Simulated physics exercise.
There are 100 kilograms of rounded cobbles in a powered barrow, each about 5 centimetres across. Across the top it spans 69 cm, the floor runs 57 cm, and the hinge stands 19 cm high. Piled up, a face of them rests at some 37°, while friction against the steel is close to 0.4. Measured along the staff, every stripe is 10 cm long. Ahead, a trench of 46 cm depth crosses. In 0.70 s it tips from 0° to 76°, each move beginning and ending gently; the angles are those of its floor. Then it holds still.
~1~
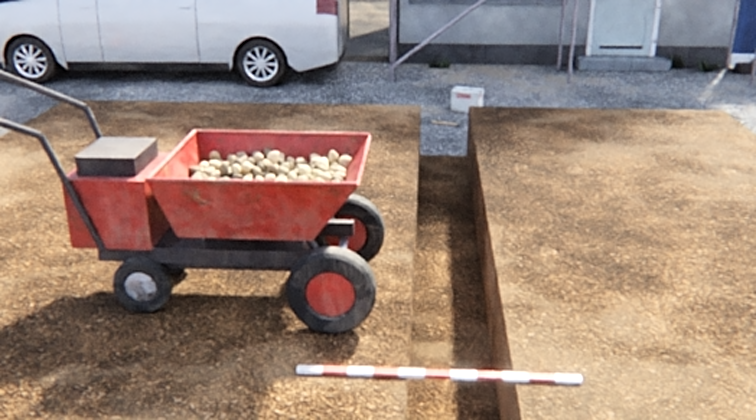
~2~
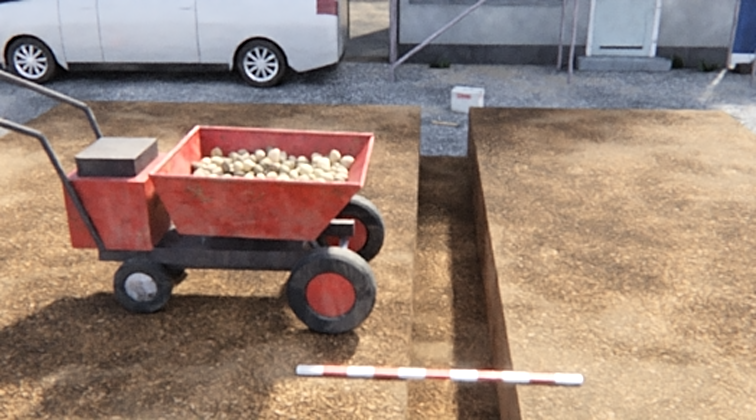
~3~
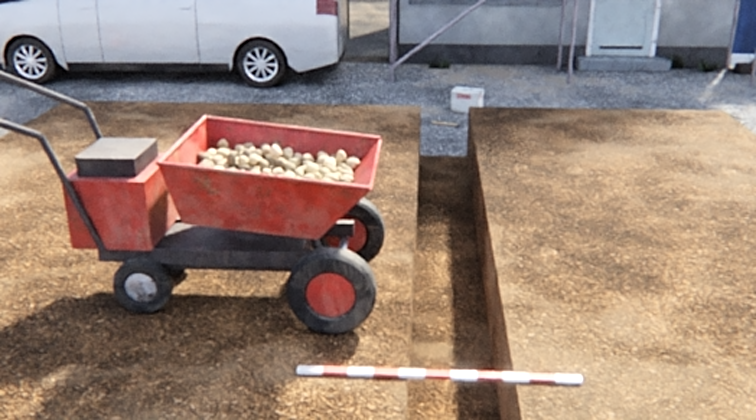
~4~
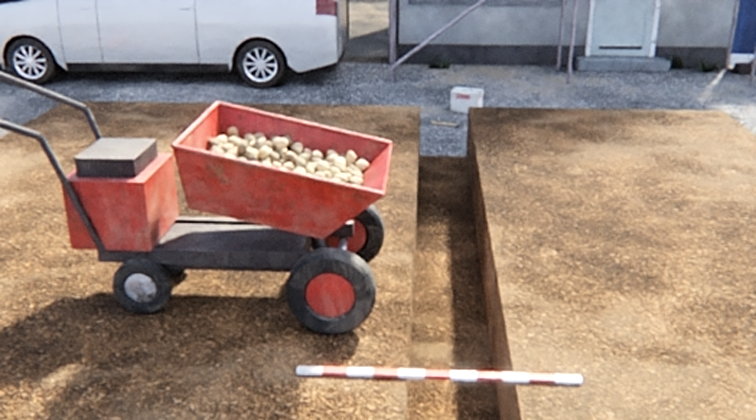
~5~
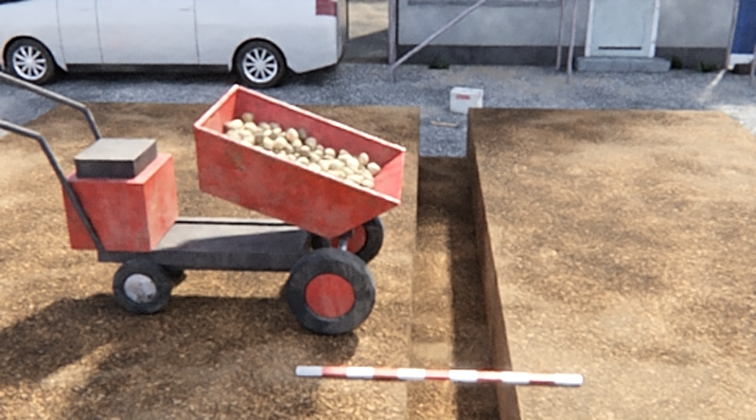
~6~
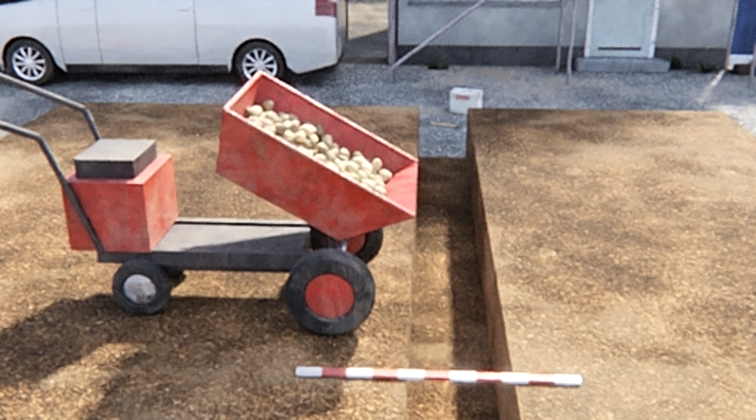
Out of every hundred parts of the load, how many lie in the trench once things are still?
Around 53 out of 100.
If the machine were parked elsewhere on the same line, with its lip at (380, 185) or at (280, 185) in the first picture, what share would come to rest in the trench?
Around 35% for the first place and 100% for the second.
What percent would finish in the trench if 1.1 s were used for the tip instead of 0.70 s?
That would give about 65 percent.
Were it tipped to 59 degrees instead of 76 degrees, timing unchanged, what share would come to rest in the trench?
Roughly 40 per cent would end in the trench.
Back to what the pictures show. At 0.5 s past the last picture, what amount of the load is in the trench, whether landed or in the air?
Some 20 per cent of the load by that point.
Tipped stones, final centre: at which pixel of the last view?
The tipped stones centre close to (492, 368).
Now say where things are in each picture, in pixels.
The tray is at 0°, its lip at (357, 185); the top of the load is at (281, 164), in the first picture.
Lip at (361, 186), floor tilted 2°, highest stones at (269, 162), in the second picture.
The tray is at 6°, its lip at (370, 189); the top of the load is at (238, 155), in the third picture.
The tray is at 12°, its lip at (383, 195); the top of the load is at (241, 145), in the fourth picture.
The tray is at 21°, its lip at (398, 204); the top of the load is at (240, 130), in the fifth picture.
The tray is at 30°, its lip at (414, 217); the top of the load is at (259, 117), in the sixth picture.
Then, 0.2 s after the last picture the floor is at 64°, 100 % in the tray; the foremost stones are at (427, 234).
Then, 0.5 s after the last picture the floor is at 76°, 72 % in the tray, 21 % in the trench, 7 % past the trench; the foremost stones are at (516, 286).
Then, 0.8 s after the last picture the floor is at 76°, 9 % in the tray, 44 % in the trench, 47 % past the trench; the foremost stones are at (704, 311).
Then, 2.8 s after the last picture the floor is at 76°, 0 % in the tray, 53 % in the trench, 47 % past the trench; the foremost stones are past the picture's edge.
